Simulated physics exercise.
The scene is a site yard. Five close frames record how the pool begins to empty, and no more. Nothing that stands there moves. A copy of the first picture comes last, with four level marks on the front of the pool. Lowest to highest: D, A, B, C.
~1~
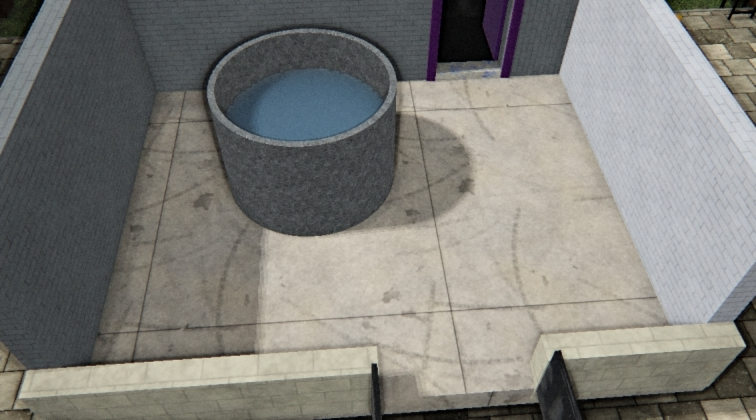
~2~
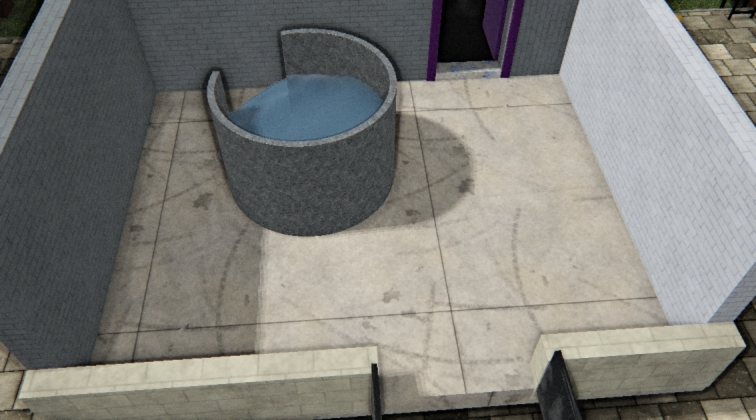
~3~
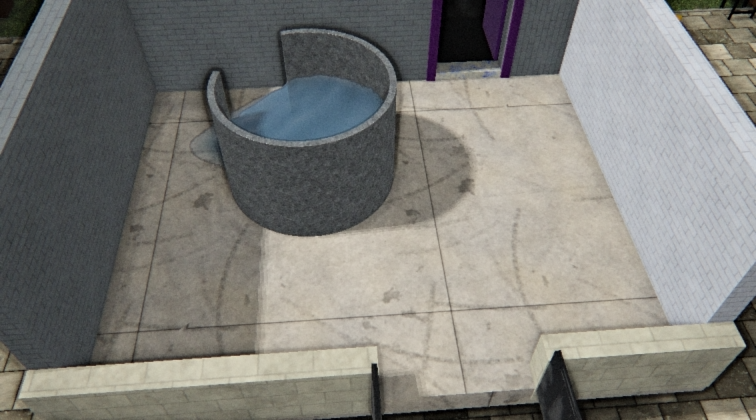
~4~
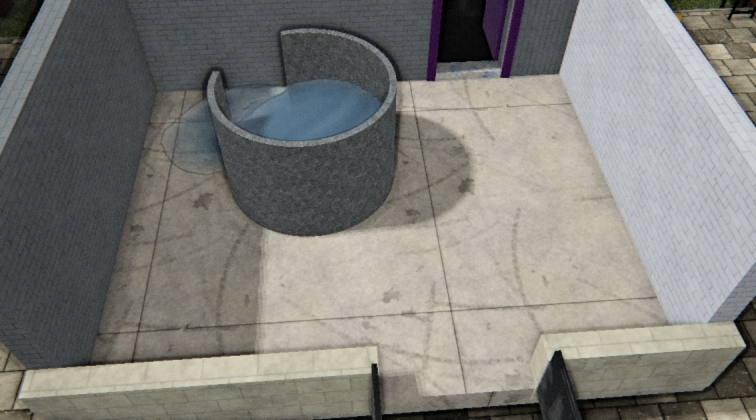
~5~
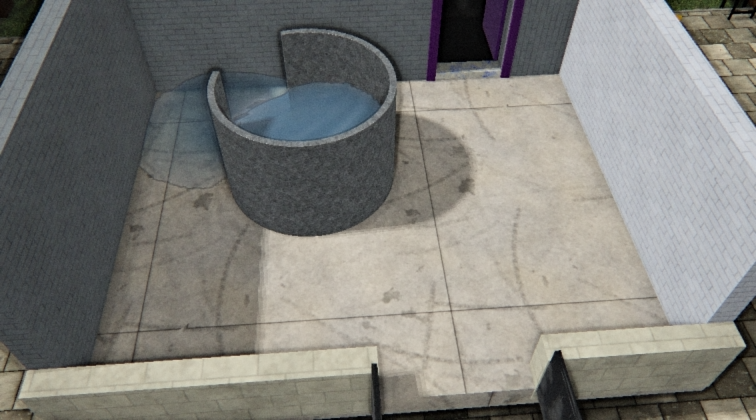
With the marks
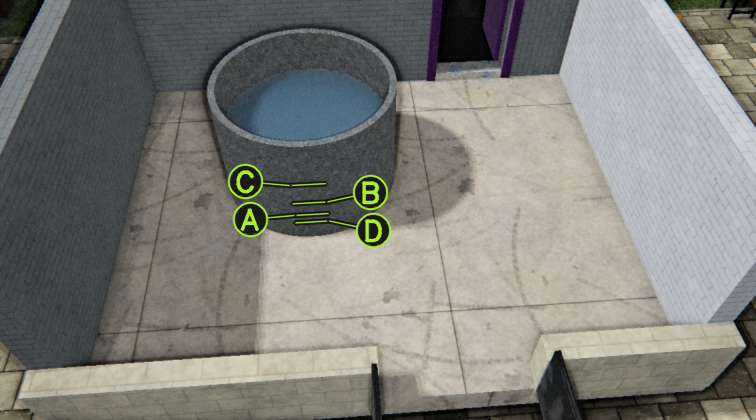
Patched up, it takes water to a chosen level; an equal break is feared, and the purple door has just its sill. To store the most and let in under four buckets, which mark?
Go for C.
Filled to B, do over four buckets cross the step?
No, not at all.
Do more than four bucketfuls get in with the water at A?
No, not at all.
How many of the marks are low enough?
All of them.
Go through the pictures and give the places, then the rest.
Water in the pool at rest, its middle at (306, 117); foot of the purple doorway at (468, 78); open gate at (460, 337).
Water covers 1 % of the ground, its front hidden from here.
Water covers 4 % of the ground and shows as far out as (210, 135).
Water covers 8 % of the ground and shows as far out as (172, 131).
Water covers 13 % of the ground and shows as far out as (166, 96).
On the marked copy, A at (311, 214); B at (310, 202); C at (307, 184); D at (312, 221); from the bottom up D, A, B, C.
For level A, nothing gets over.
For level B, nothing gets over.
For level C, a splash gets over, under a bucket.
For level D, nothing gets over.
